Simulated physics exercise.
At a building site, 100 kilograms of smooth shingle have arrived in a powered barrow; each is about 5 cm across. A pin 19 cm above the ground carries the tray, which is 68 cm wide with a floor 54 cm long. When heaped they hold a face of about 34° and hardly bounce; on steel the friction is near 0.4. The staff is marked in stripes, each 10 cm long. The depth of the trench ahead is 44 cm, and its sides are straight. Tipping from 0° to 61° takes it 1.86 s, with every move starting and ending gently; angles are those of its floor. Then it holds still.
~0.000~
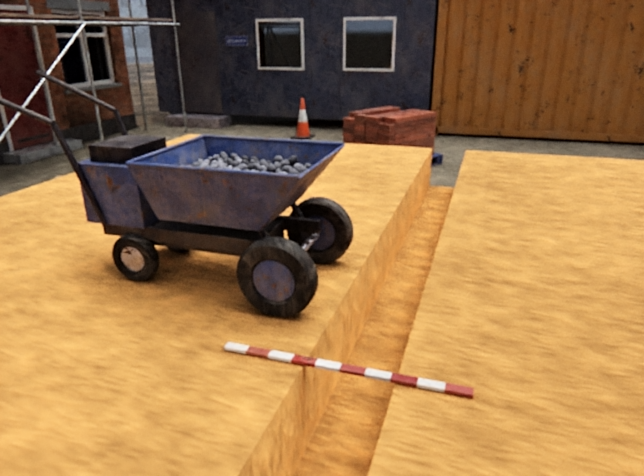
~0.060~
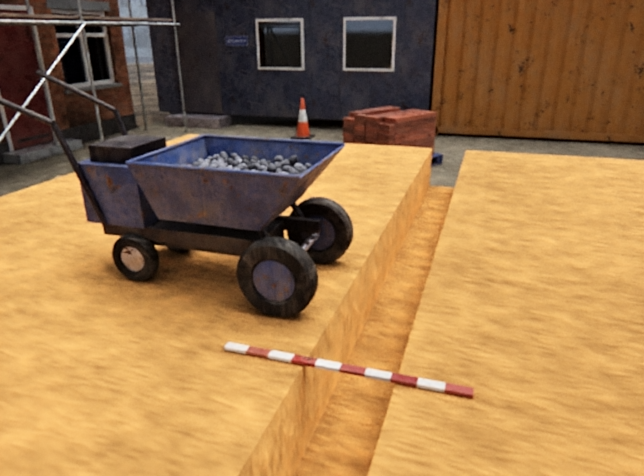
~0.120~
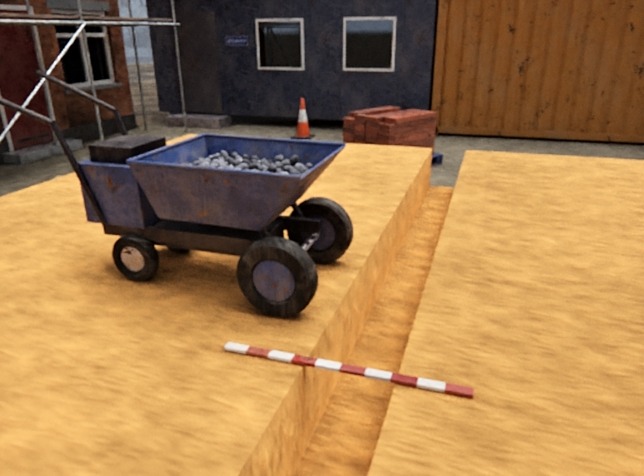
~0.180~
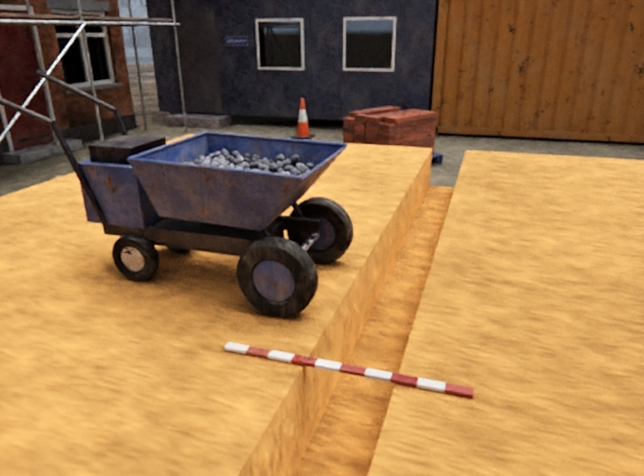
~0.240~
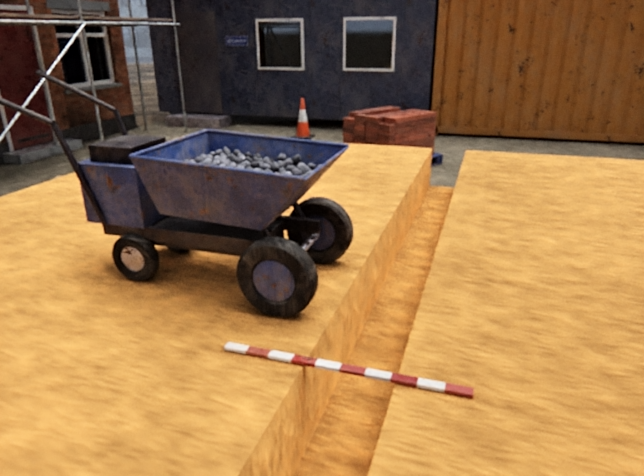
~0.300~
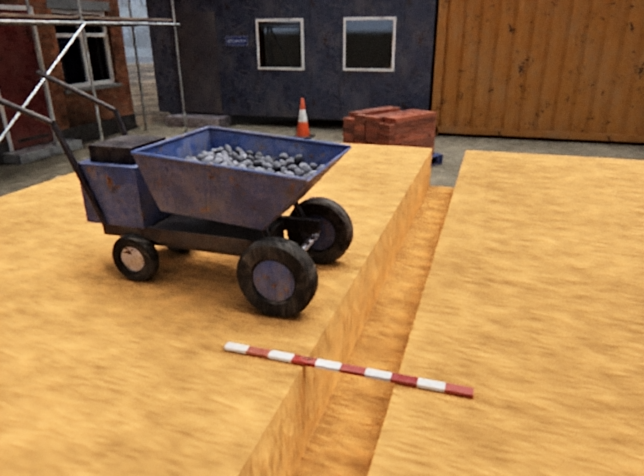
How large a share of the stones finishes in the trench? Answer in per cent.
A share of about 53 per cent.
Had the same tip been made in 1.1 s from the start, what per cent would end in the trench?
With that timing, about 45 per cent.
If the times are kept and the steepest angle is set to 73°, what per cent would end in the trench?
Roughly 30 percent.
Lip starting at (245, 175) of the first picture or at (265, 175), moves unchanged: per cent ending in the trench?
First place: Near 100%; second place: Near 90%.
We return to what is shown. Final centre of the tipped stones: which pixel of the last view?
Near (411, 356).
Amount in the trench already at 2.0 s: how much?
Close to 10 per cent has got there by then.
After 1.4 s the floor is at 52°; 100 % in the tray; the foremost stones are at (382, 220).
After 2.0 s the floor is at 61°; 61 % in the tray, 10 % in the trench, 29 % past the trench; the foremost stones are at (503, 321).
After 2.3 s the floor is at 61°; 38 % in the tray, 16 % in the trench, 46 % past the trench; the foremost stones are at (573, 344).
After 4.3 s the floor is at 61°; 0 % in the tray, 53 % in the trench, 47 % past the trench; the foremost stones are at (619, 364).
